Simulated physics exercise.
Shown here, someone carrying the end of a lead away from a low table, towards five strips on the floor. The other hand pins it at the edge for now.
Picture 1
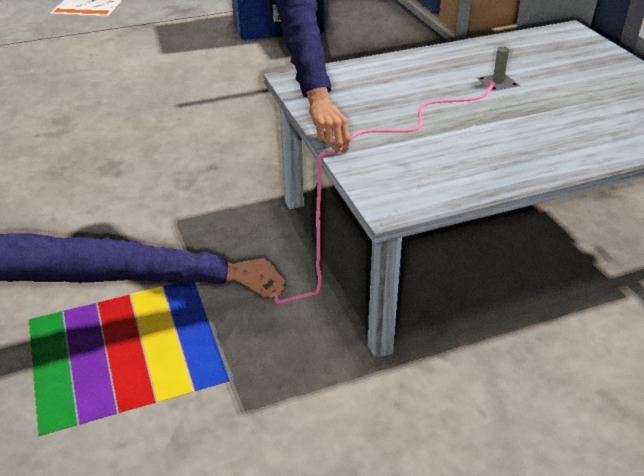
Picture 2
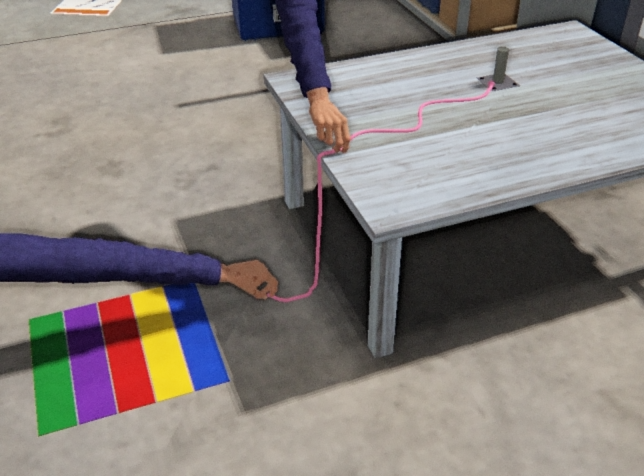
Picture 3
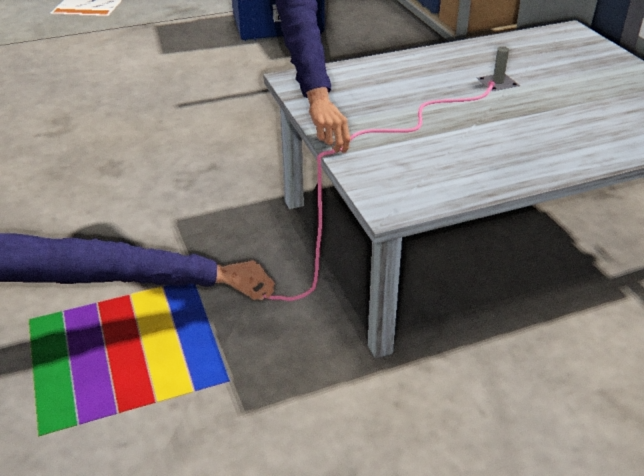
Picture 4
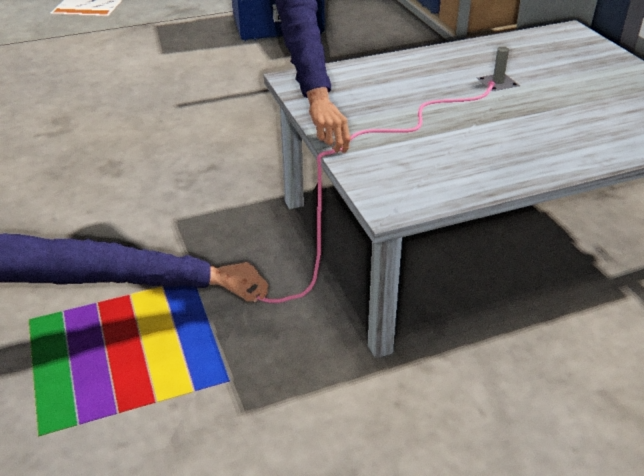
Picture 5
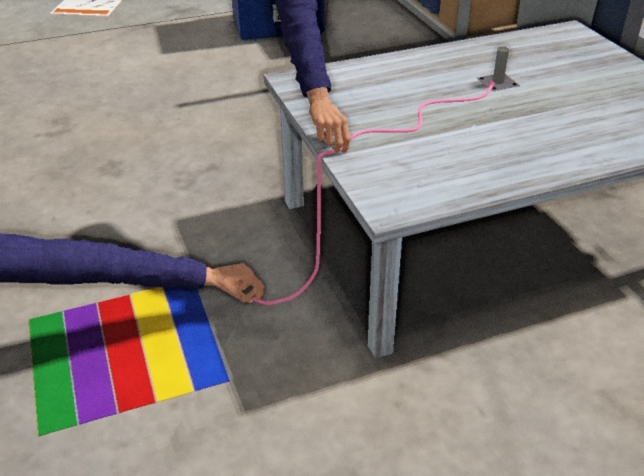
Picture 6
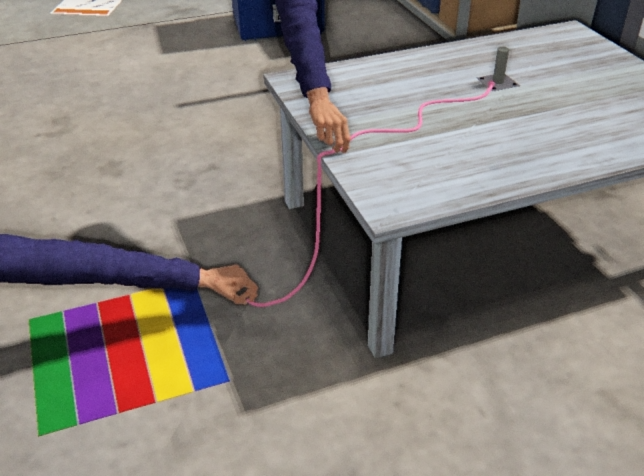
In this clip, one hand holds a pink cord at the edge of a low table while another, lower hand grips its end and moves slightly left, near five coloured strips on the floor.
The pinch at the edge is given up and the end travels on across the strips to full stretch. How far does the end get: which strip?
The end stops over the red strip.
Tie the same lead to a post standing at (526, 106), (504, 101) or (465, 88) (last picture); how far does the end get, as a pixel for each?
The places are (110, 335), (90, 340) and (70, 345).
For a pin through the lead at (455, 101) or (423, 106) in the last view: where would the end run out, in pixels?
Near (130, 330) and (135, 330).
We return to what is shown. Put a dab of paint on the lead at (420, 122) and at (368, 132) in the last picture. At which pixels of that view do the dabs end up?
Near (394, 121) and (344, 141).
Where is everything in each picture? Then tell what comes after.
End (275, 293); blue (206, 365); yellow (169, 375); red (133, 386); purple (94, 396); green (56, 407), in the first picture.
End (268, 295); lead through (481, 97) (420, 111) (378, 131) (321, 158) (319, 223) (316, 280), in the second picture.
End (264, 296), in the third picture.
End (258, 298); lead through (481, 97) (420, 111) (378, 131) (321, 158) (319, 223) (314, 281), in the fourth picture.
End (254, 299), in the fifth picture.
End (248, 300); lead through (481, 97) (420, 111) (378, 131) (321, 158) (318, 224) (302, 283), in the sixth picture.
Soon after, end near (184, 317); over blue.
Then, end near (144, 327); over yellow.
At full stretch, end near (121, 333); over red. It gets as far as the red strip.
